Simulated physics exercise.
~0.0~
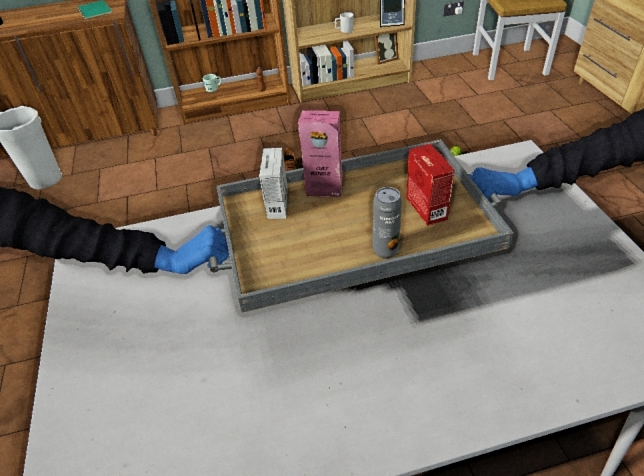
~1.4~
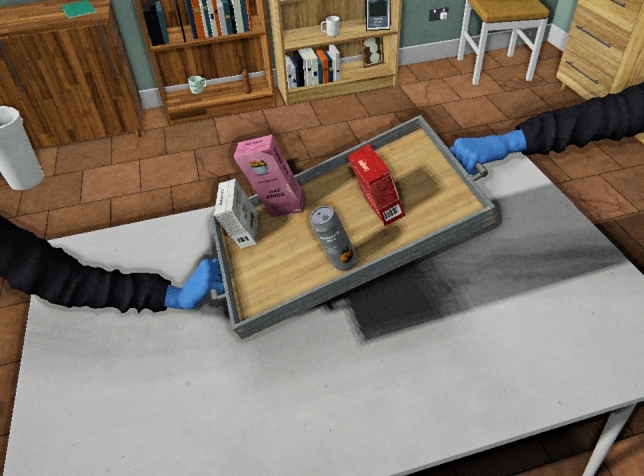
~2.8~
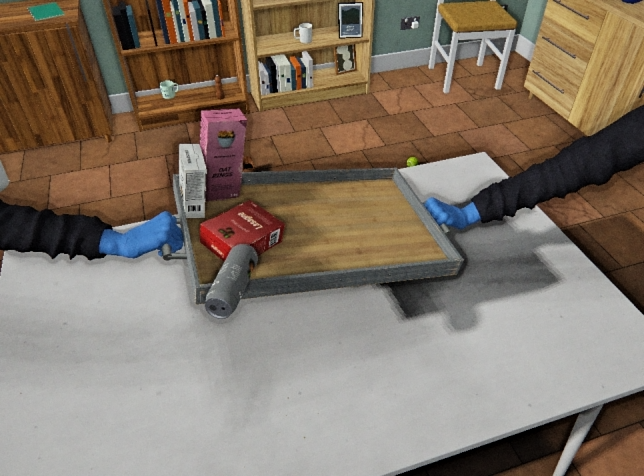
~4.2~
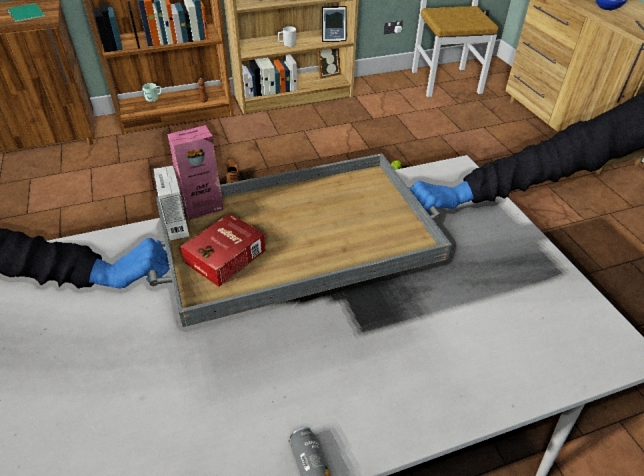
In a room with a tiled floor and bookcases, two blue-gloved hands hold a wooden serving tray with a grey rim above a white table. A white packet, a pink carton, a grey can and a red packet stand on it. The hands tip the tray down to the left, and all four items shift left and lean. As the tilt changes, the red packet topples and the can falls onto its side over the near rim. Finally the can lies on the table, while the red packet rests on its side near the upright carton and white packet at the tray's left end.
